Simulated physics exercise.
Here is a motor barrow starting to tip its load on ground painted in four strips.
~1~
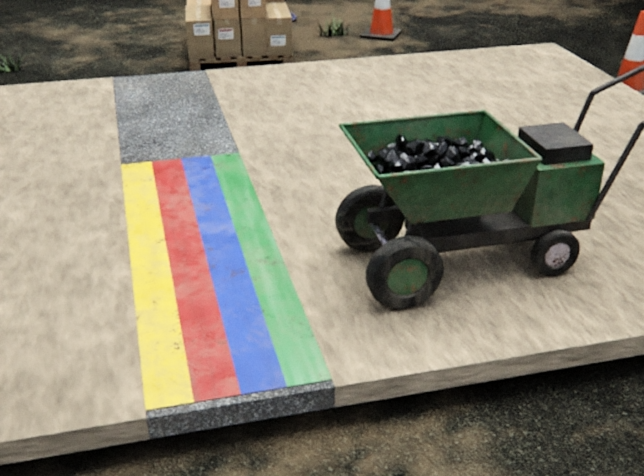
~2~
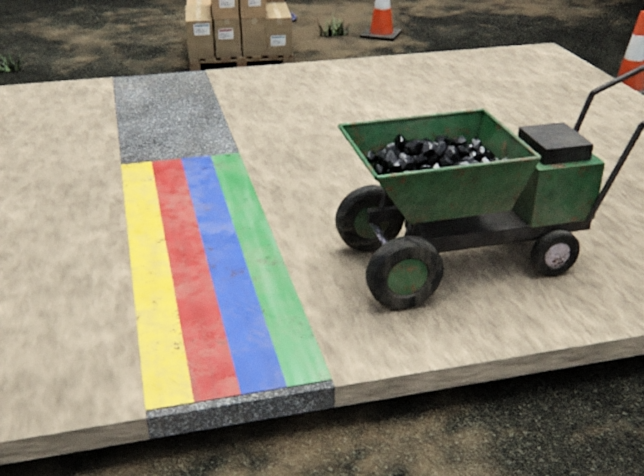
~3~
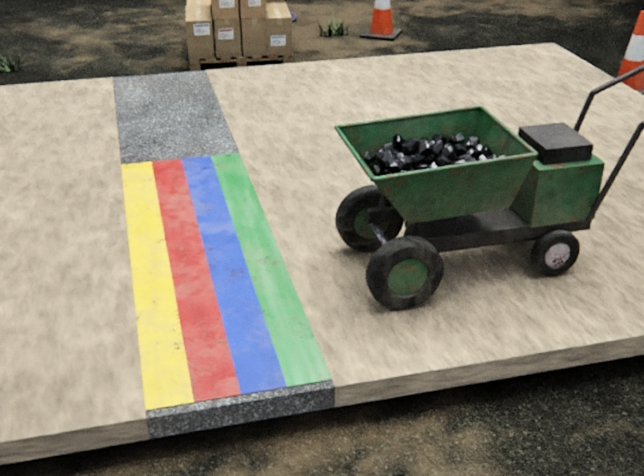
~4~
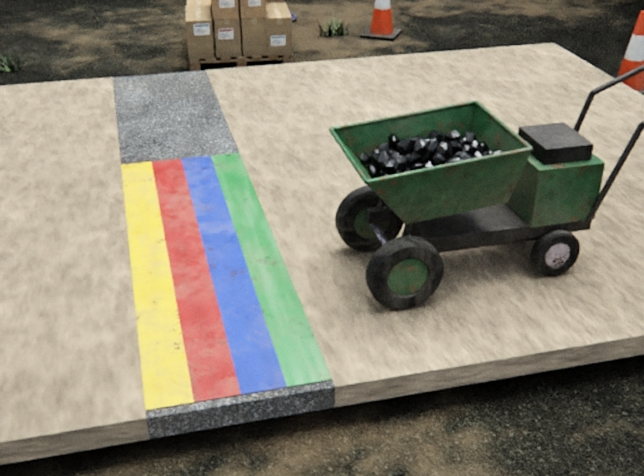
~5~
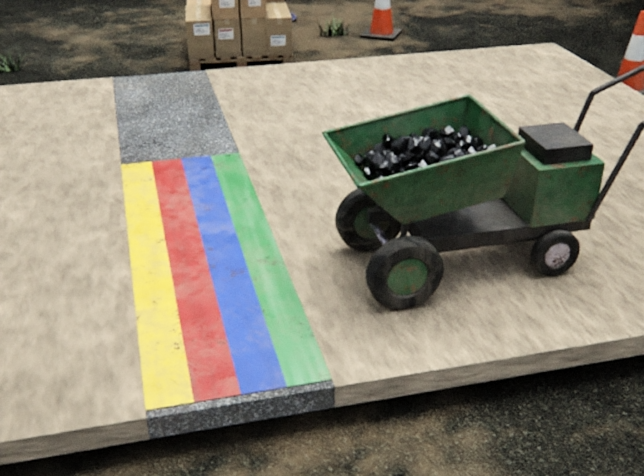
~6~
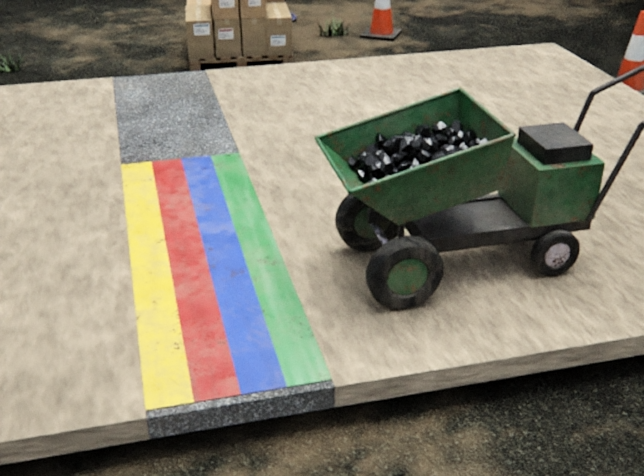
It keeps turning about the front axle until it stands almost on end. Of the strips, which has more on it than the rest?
I would say the blue one.
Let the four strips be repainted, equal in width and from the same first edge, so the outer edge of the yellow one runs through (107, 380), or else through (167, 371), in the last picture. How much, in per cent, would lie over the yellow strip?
0 and 10 percent, roughly.
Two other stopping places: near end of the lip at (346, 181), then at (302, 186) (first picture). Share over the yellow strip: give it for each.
You'd see close to 20 per cent the first time and close to 30 per cent the next.
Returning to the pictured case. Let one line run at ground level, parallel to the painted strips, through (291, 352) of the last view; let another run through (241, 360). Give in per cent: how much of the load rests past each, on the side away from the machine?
I'd put it near 70 in a hundred, then near 30 in a hundred.
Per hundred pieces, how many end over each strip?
Shares by strip - green: 20 per cent; blue: 30 per cent; red: 20 per cent; yellow: 5 per cent.
Just after the last frame, skip tipped steeply; every one in the skip.
A moment on, skip tipped right over; the larger part in the skip; about a tenth over the green strip; about a tenth over the blue strip; just a few over the red strip.
Further on, skip tipped right over; roughly a quarter in the skip; roughly a quarter over the green strip; roughly a third over the blue strip; roughly a quarter over the red strip; about a tenth over the yellow strip; just a few off the paint.
When it is over, skip tipped right over; roughly a quarter in the skip; roughly a quarter over the green strip; roughly a third over the blue strip; roughly a quarter over the red strip; about a tenth over the yellow strip; just a few off the paint.
